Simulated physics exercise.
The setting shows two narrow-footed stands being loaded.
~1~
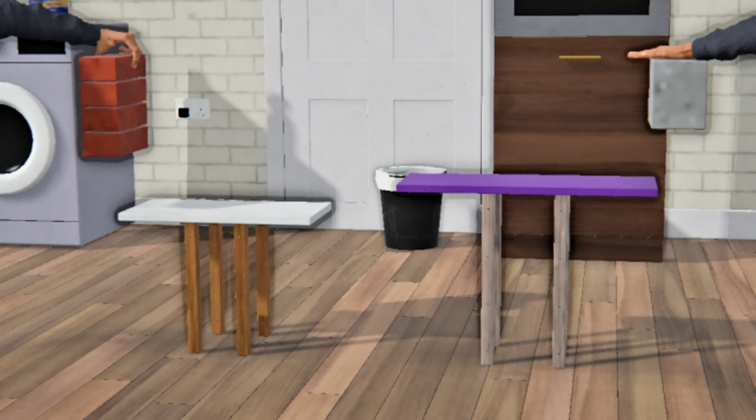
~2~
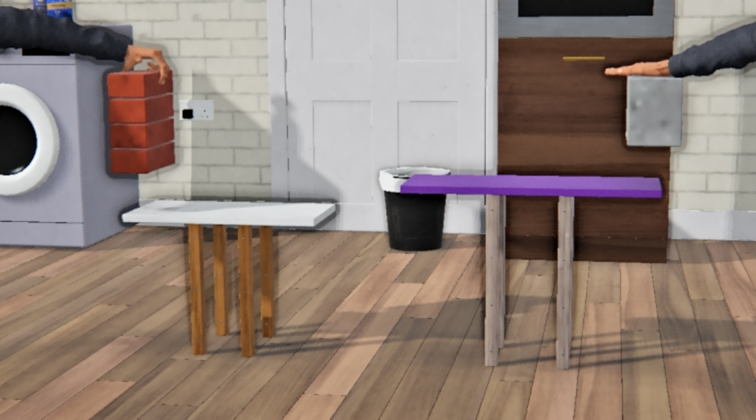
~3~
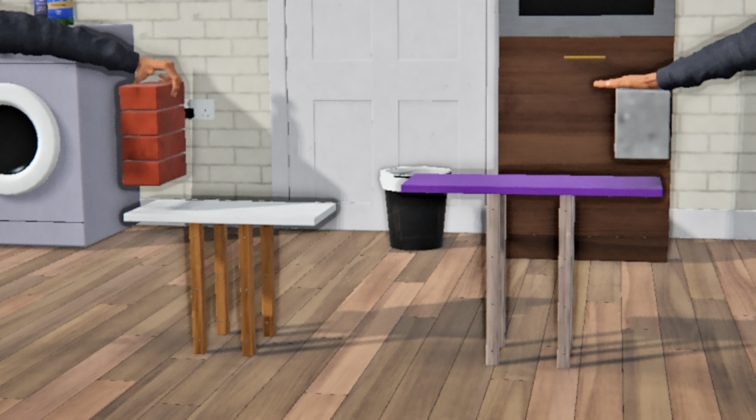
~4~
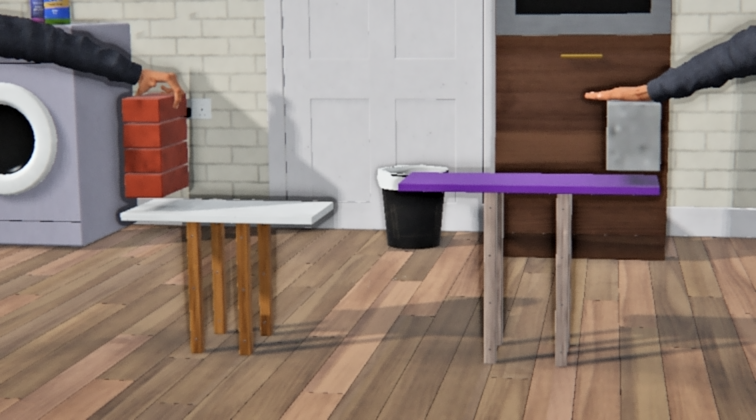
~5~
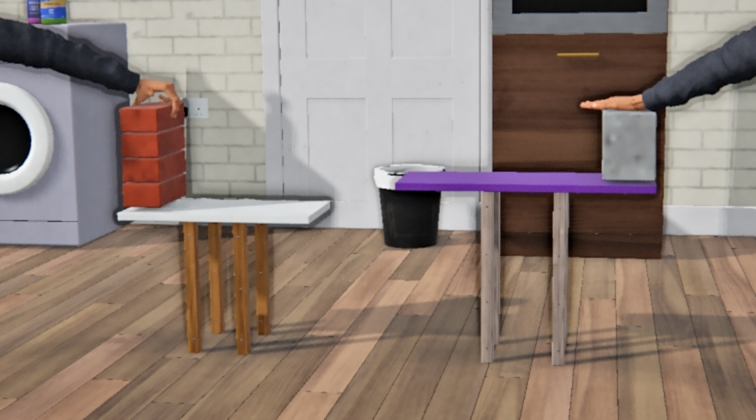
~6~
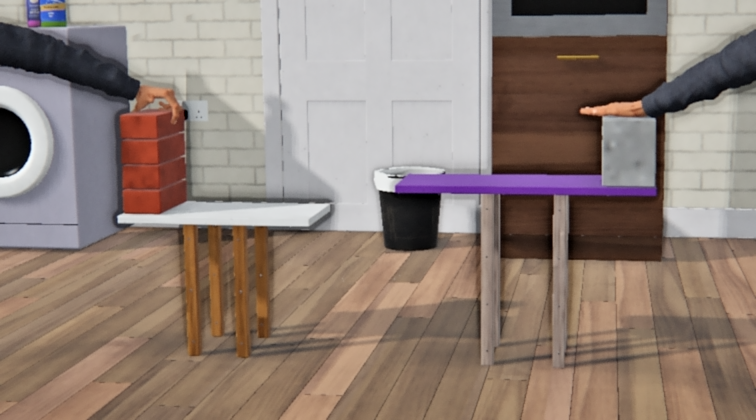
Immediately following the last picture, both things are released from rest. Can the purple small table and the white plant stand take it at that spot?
The purple small table tips up and the white plant stand tips up.
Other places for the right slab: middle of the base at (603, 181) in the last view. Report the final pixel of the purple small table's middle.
It comes to a stop at (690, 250).
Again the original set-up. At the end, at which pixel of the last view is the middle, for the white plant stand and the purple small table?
The first ends near (109, 258), the second near (681, 249).
Then, 0.40 s on from there, purple small table turned 18° from its first pose near (580, 181); white plant stand turned 15° from its first pose near (192, 210).
Then, 0.56 s on from there, purple small table turned 48° from its first pose near (641, 214); white plant stand turned 41° from its first pose near (149, 225).
In the end, the purple small table goes over, near (681, 249); the white plant stand goes over, near (109, 258).
